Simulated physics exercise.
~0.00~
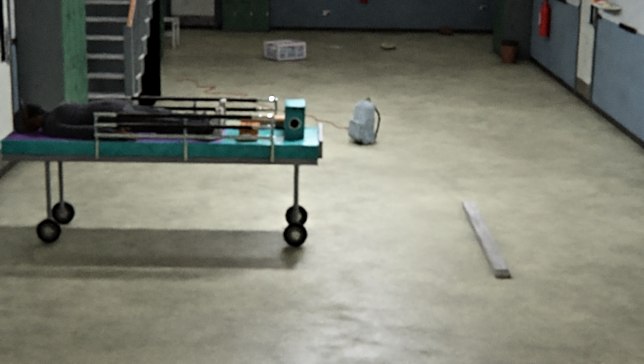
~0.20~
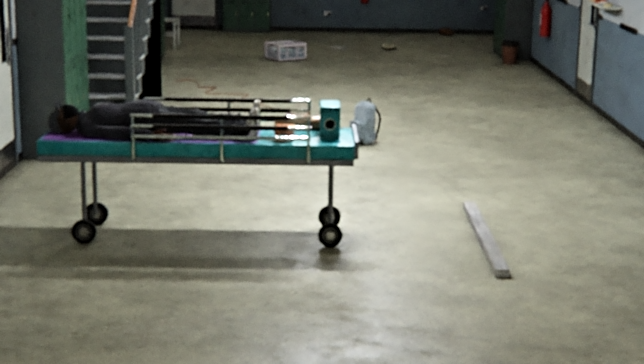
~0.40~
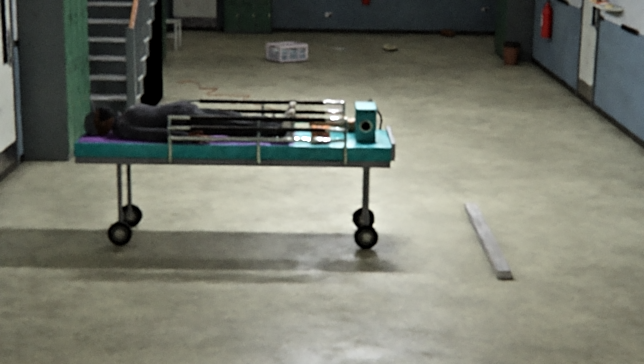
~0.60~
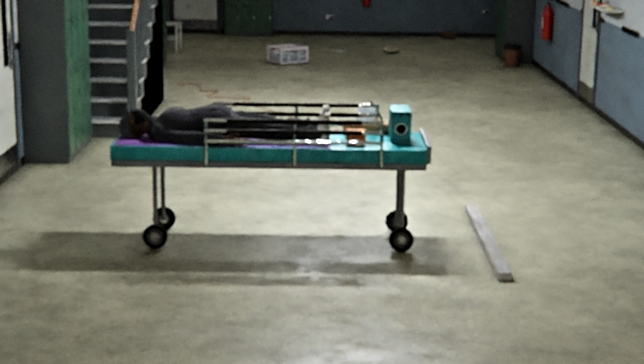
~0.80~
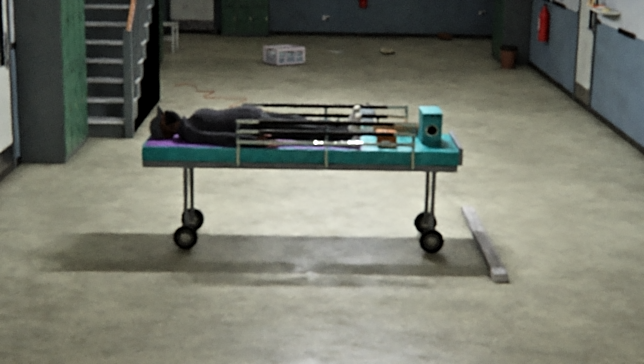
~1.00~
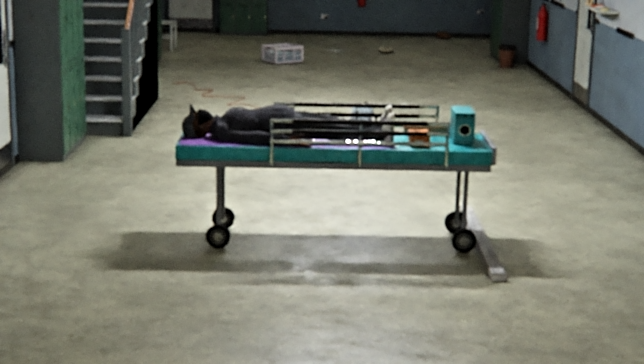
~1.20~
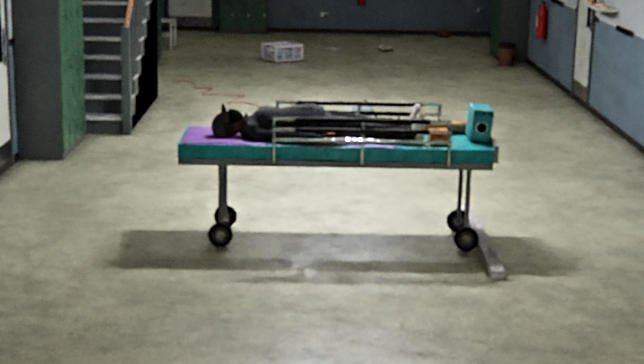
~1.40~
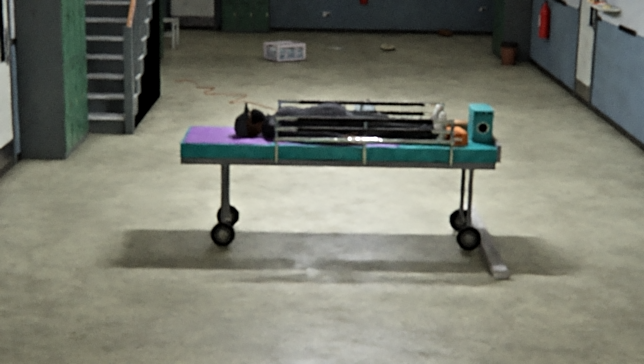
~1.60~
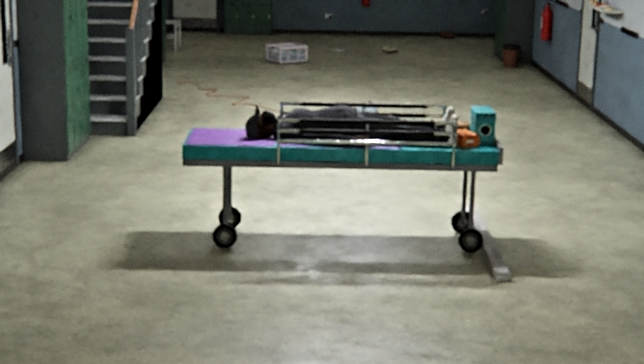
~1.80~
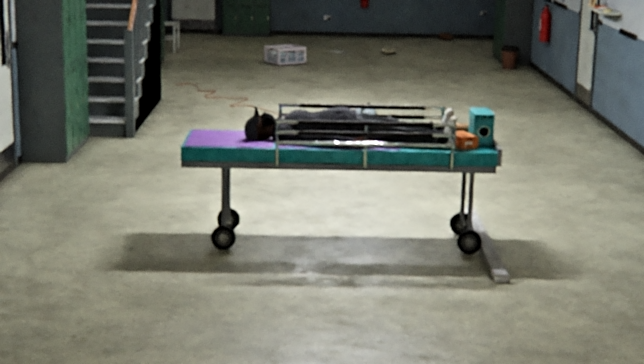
To begin with, a teal trolley rolls rightward across a worn concrete floor, carrying a dark-clad person lying flat, feet first, between metal side rails. A teal box-shaped monitor stands at the foot end, with a small orange box near it. The trolley keeps rolling toward a narrow strip on the floor, then stops abruptly as its leading wheels reach it, without tipping. The person keeps sliding toward the foot end, uncovering purple sheet behind the head, and the orange box shifts up close to the monitor. Finally everything settles, with the monitor upright and everything still aboard.
